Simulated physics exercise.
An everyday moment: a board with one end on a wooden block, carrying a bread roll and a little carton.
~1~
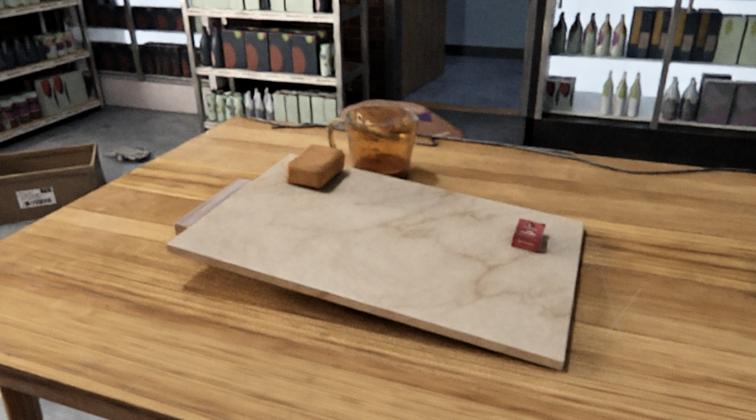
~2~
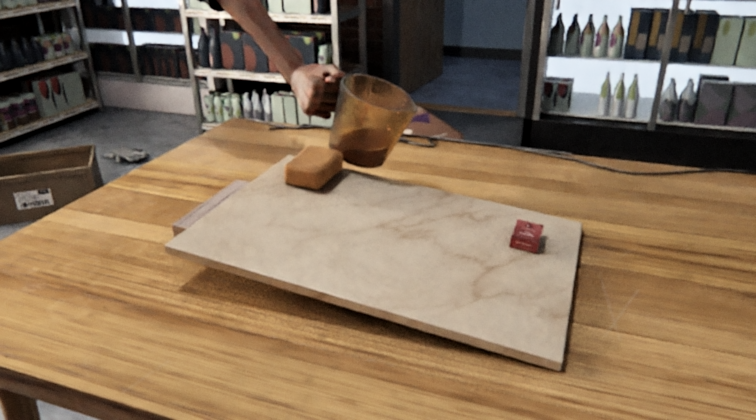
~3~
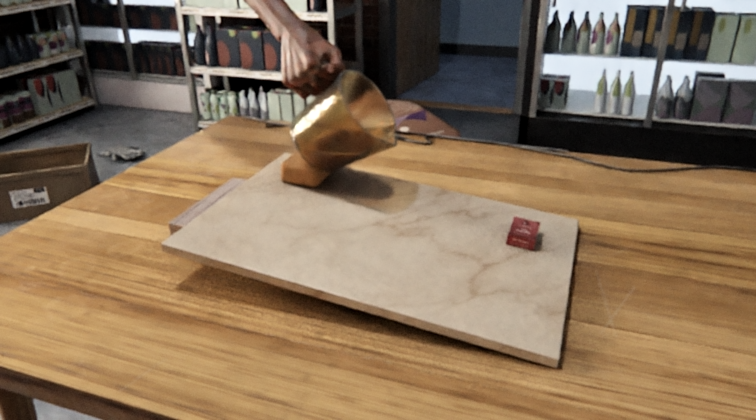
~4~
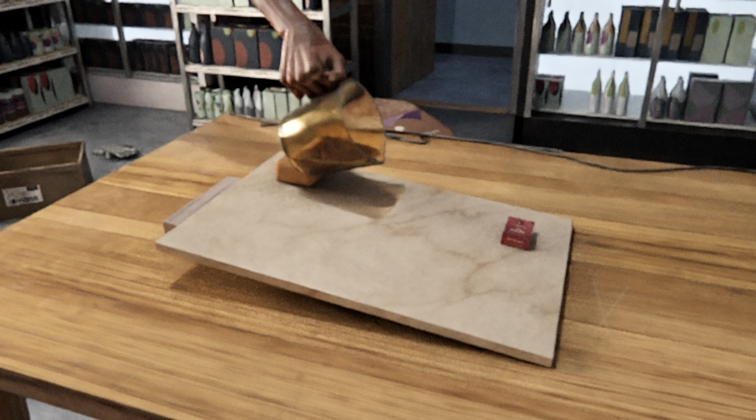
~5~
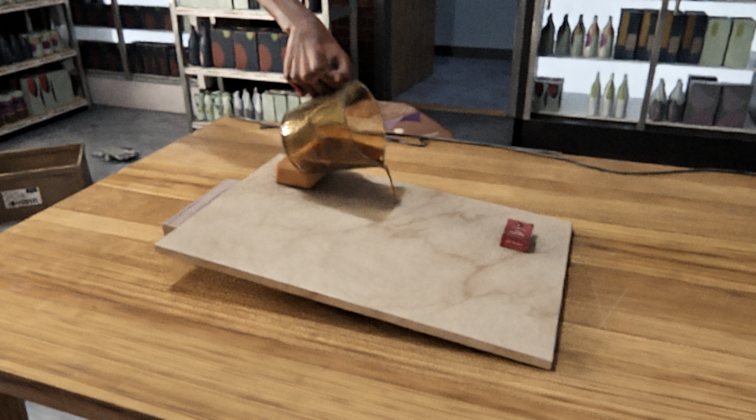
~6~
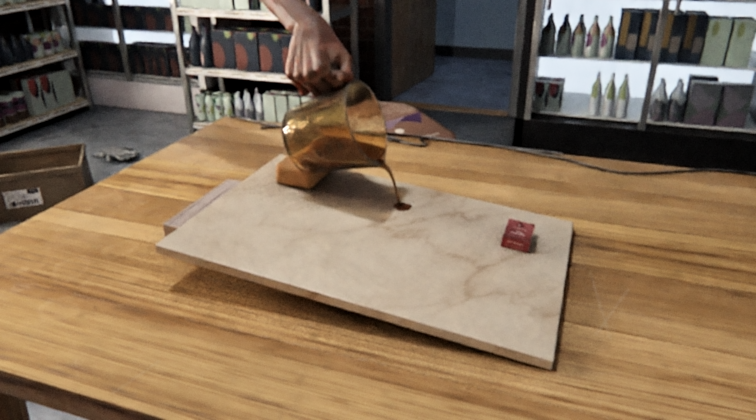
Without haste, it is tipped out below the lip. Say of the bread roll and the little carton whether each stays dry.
The bread roll remains untouched; the little carton ends up in the puddle.
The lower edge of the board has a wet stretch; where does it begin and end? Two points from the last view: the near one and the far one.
From (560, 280) to (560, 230).
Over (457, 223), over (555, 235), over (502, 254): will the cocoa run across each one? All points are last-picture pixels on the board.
Point one is caught by it, point two is caught by it, point three is caught by it.
Next, it runs down to the right; the bread roll is clear of it; the little carton is in it.
After that, it runs down to the right and off the end; the bread roll is clear of it; the little carton is in it.
Finally, it runs down to the right and off the end; the bread roll is clear of it; the little carton is in it.
